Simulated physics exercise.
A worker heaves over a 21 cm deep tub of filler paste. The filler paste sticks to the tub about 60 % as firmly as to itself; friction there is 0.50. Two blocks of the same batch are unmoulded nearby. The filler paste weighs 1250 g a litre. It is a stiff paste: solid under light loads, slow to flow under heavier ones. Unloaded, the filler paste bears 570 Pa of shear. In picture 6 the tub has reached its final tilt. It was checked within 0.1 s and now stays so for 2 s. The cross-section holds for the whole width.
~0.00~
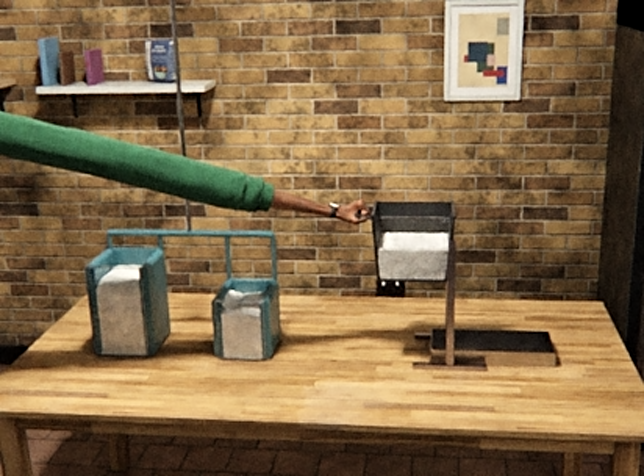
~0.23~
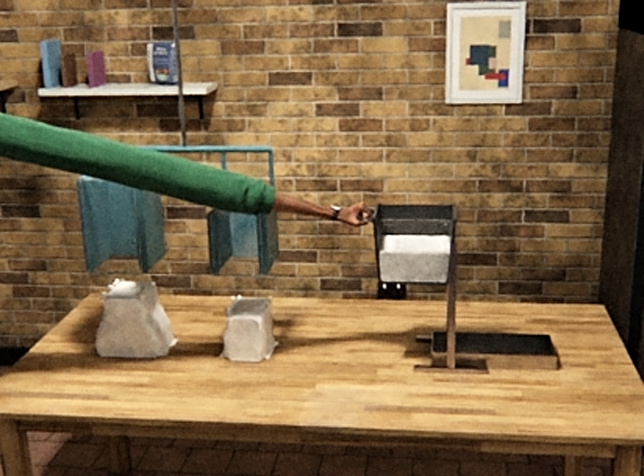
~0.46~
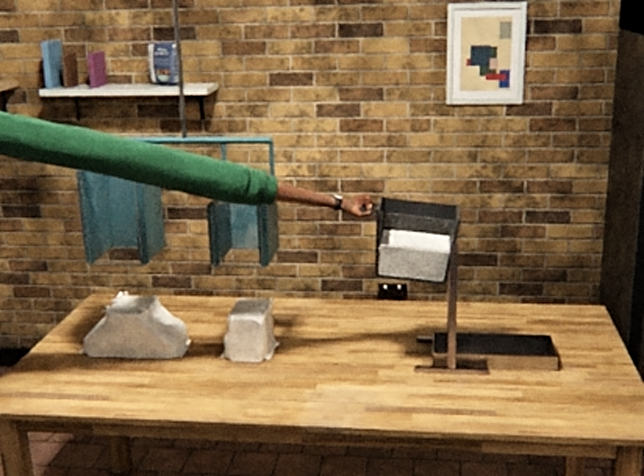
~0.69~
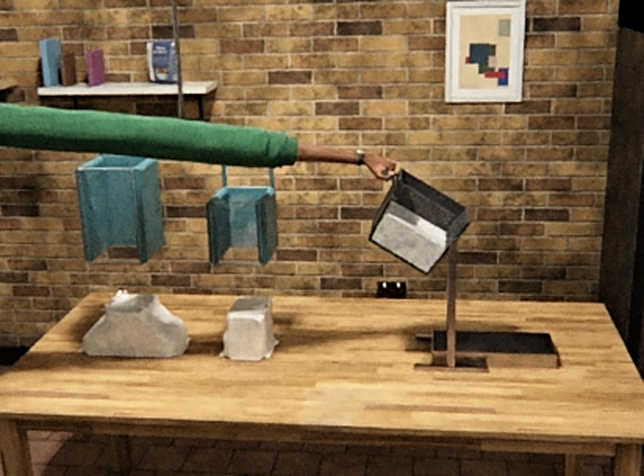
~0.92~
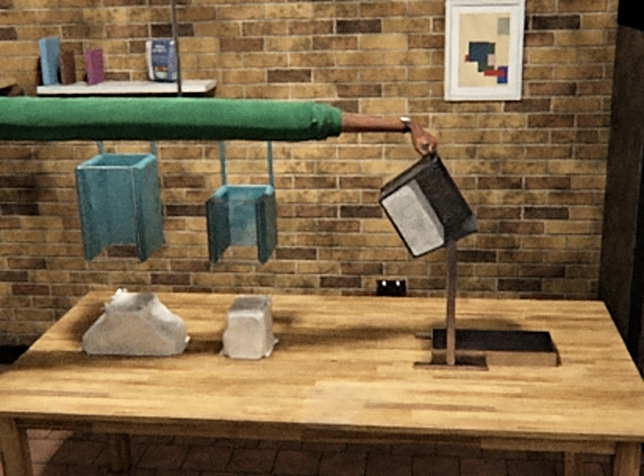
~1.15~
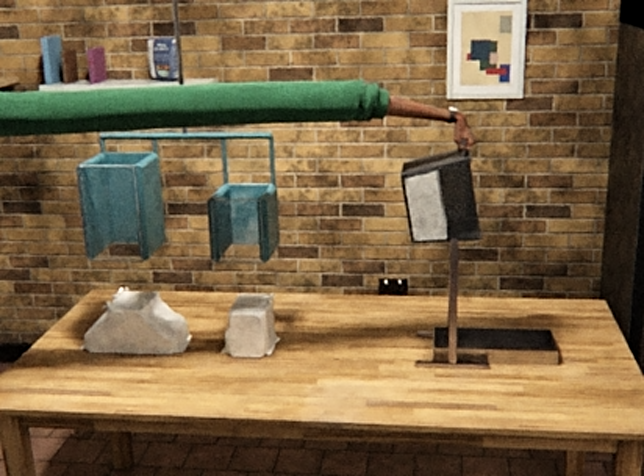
A green-sleeved arm tips a dark tub of pale paste rightward after teal moulds lift off two blocks.
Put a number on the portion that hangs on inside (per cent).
Close to 100 per cent.
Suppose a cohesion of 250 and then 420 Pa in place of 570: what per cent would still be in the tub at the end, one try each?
In that order: 80 %, 100 %.
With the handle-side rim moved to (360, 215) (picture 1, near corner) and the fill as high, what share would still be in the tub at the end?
In that case some 100 per cent.
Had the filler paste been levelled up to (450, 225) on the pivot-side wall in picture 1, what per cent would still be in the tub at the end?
It would be near 70 %.
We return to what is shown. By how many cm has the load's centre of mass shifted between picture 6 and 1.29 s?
Some 1 cm.
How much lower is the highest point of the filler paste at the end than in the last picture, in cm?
Roughly 2 cm.
By 1.29 s, the tub is at 81 degrees and holds 100 %.
By 1.46 s, the tub is at 81 degrees and holds 100 %.
By 1.63 s, the tub is at 81 degrees and holds 100 %.
By 1.80 s, the tub is at 81 degrees and holds 100 %.
By 3.15 s, at the end, the tub is at 81 degrees and holds 100 %.
